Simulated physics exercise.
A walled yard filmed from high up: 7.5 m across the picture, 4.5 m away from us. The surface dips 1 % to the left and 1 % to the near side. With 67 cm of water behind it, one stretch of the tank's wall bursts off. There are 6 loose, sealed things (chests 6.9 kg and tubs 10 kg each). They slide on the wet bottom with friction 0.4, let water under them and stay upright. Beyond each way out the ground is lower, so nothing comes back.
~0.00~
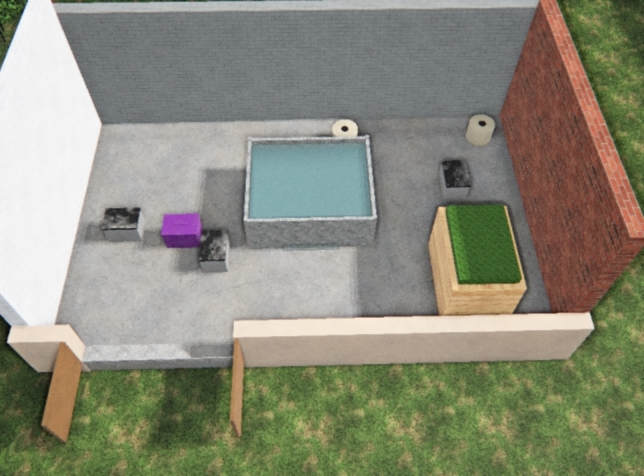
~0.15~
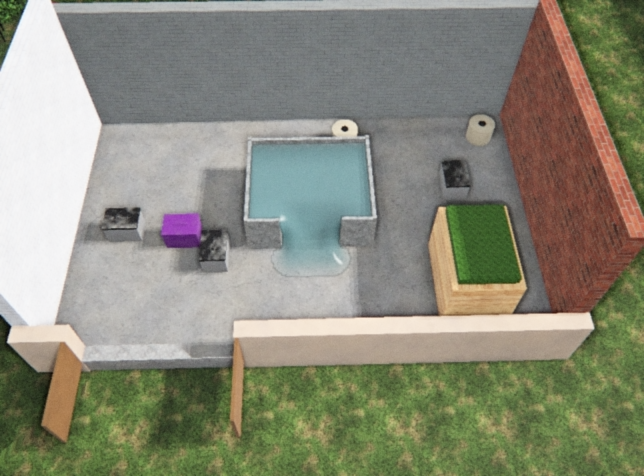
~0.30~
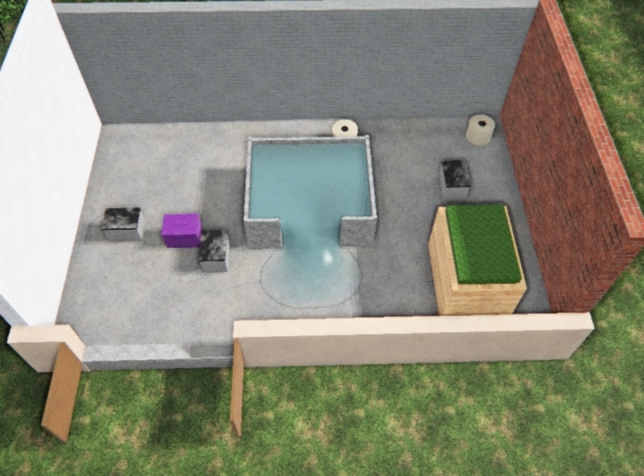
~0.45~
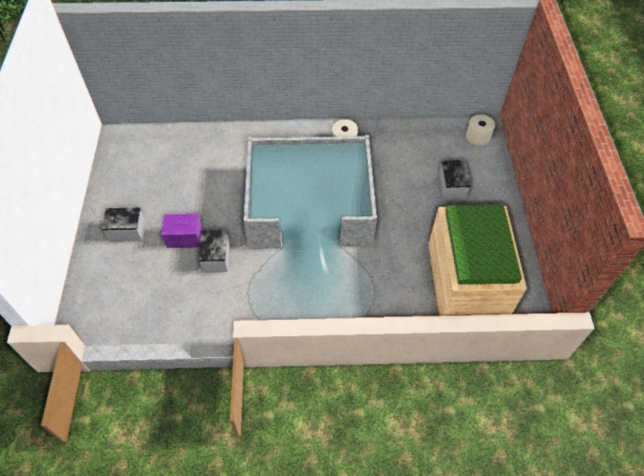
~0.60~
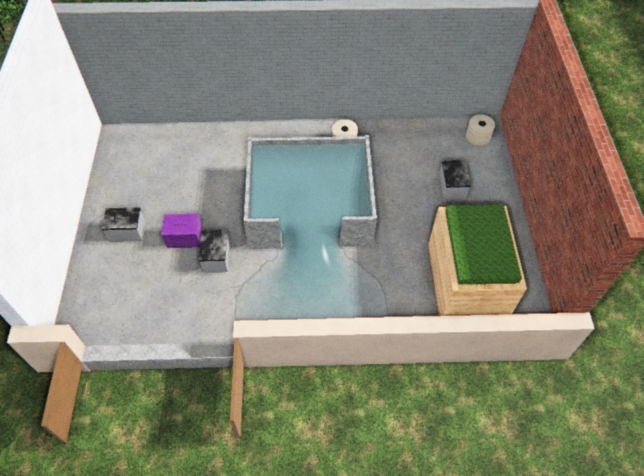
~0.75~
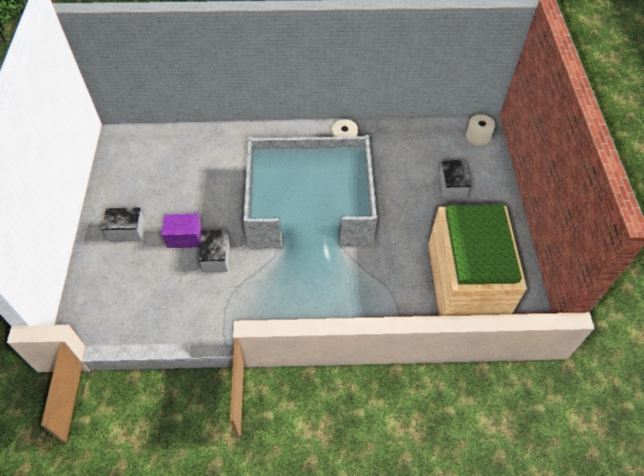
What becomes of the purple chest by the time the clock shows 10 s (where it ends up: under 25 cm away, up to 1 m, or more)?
Purple chest moves a short way.
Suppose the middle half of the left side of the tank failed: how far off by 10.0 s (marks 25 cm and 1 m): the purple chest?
Then the purple chest travels far.
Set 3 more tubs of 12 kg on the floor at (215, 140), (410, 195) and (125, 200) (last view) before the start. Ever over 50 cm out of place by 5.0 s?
In turn: Less, past it, less.
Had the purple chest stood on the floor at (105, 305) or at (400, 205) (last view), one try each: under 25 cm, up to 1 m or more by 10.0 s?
In turn: It gets carried off; it ends far away.
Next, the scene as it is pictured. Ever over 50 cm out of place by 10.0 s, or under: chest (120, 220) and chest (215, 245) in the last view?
In turn: More, less.
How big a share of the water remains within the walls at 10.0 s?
Some 80 per cent remains.
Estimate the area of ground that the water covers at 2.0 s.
About 12 m2.
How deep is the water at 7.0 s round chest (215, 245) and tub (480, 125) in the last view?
Roughly 2 and 7 cm.
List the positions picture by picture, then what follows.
The first frame shows the purple chest at (180, 224), on the bottom; water covers 3.2 m2; 0 of 6 have shifted.
The second frame shows the purple chest at (180, 224) rests on the ground; water covers 3.7 m2; 0 of 6 have shifted.
The third frame shows the purple chest at (180, 224), on the bottom; 4.5 m2 under water; 0 of 6 have shifted.
The fourth frame shows the purple chest at (180, 224), on the bottom; water covers 5.5 m2; 0 of 6 have shifted.
The fifth frame shows the purple chest at (180, 224), on the bottom; water covers 6.0 m2; 0 of 6 have shifted.
The sixth frame shows the purple chest at (180, 224) rests on the ground; water covers 6.3 m2; 0 of 6 have shifted.
After 2.0 s the purple chest is near (180, 224), 0.0 m from its start, aground; 0 of 6 are out; 0 afloat.
After 4.5 s the purple chest is near (180, 224), 0.0 m from its start, aground; 0 of 6 are out; 0 afloat.
After 7.0 s the purple chest is near (180, 224), 0.0 m from its start, aground; 0 of 6 are out; 2 afloat.
After 10.0 s the purple chest is near (166, 255), 0.6 m from its start, afloat; 0 of 6 are out; 4 afloat.
